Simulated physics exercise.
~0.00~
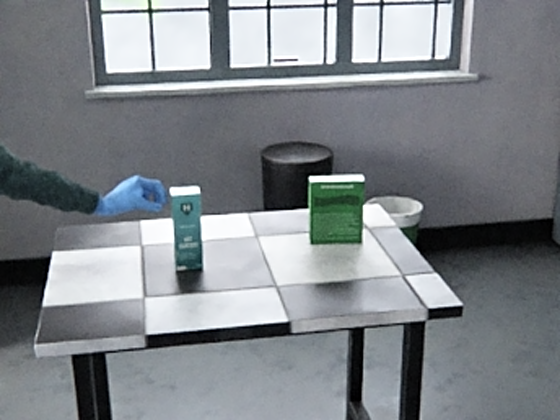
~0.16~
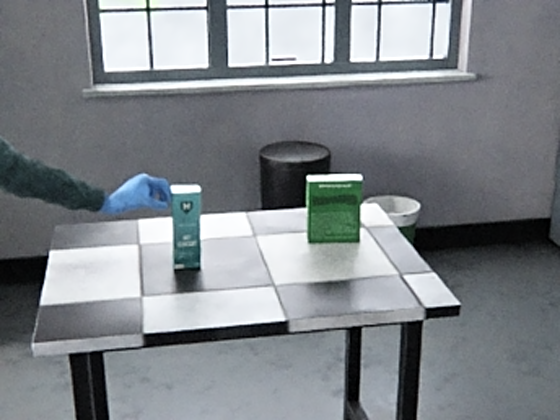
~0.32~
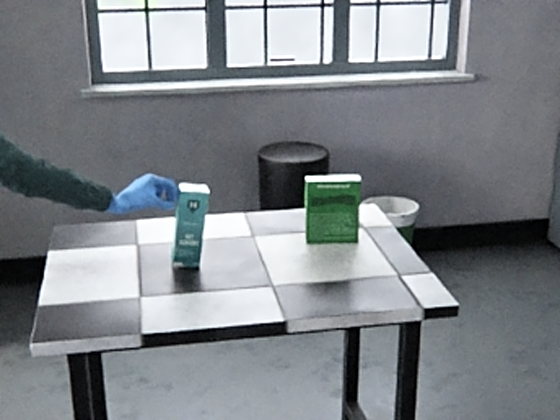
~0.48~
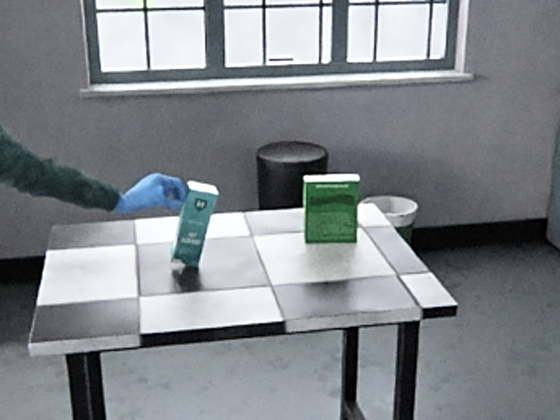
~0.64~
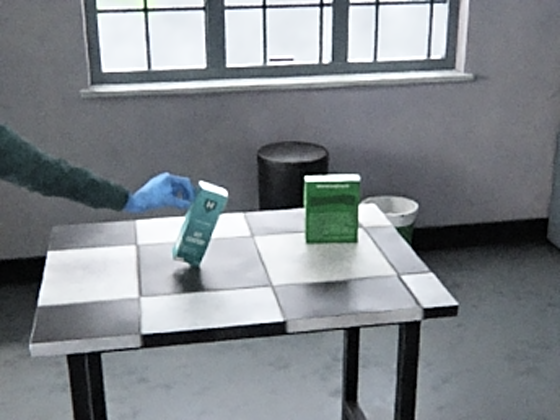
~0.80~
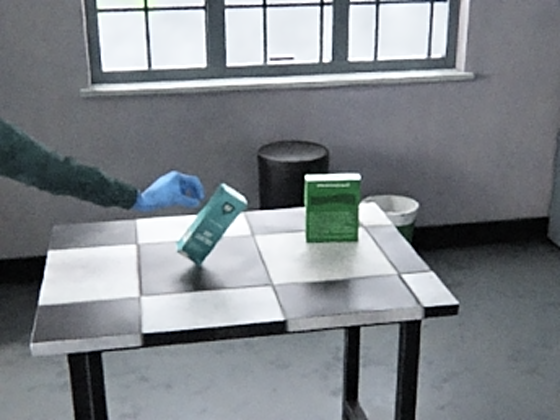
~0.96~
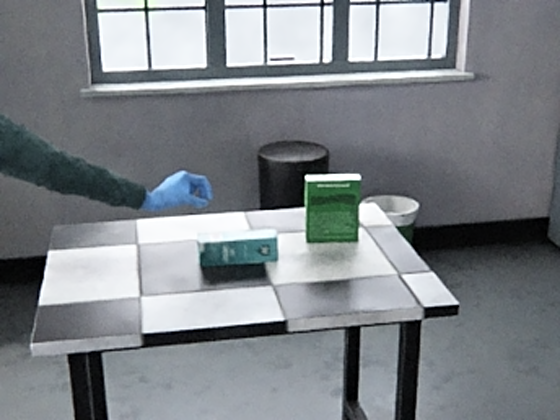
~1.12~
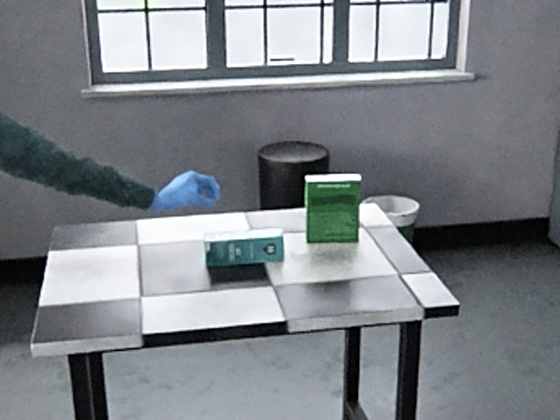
Blue-gloved hand pushing an upright turquoise carton rightward until it tips onto its side on a checkered table, green packet still standing.
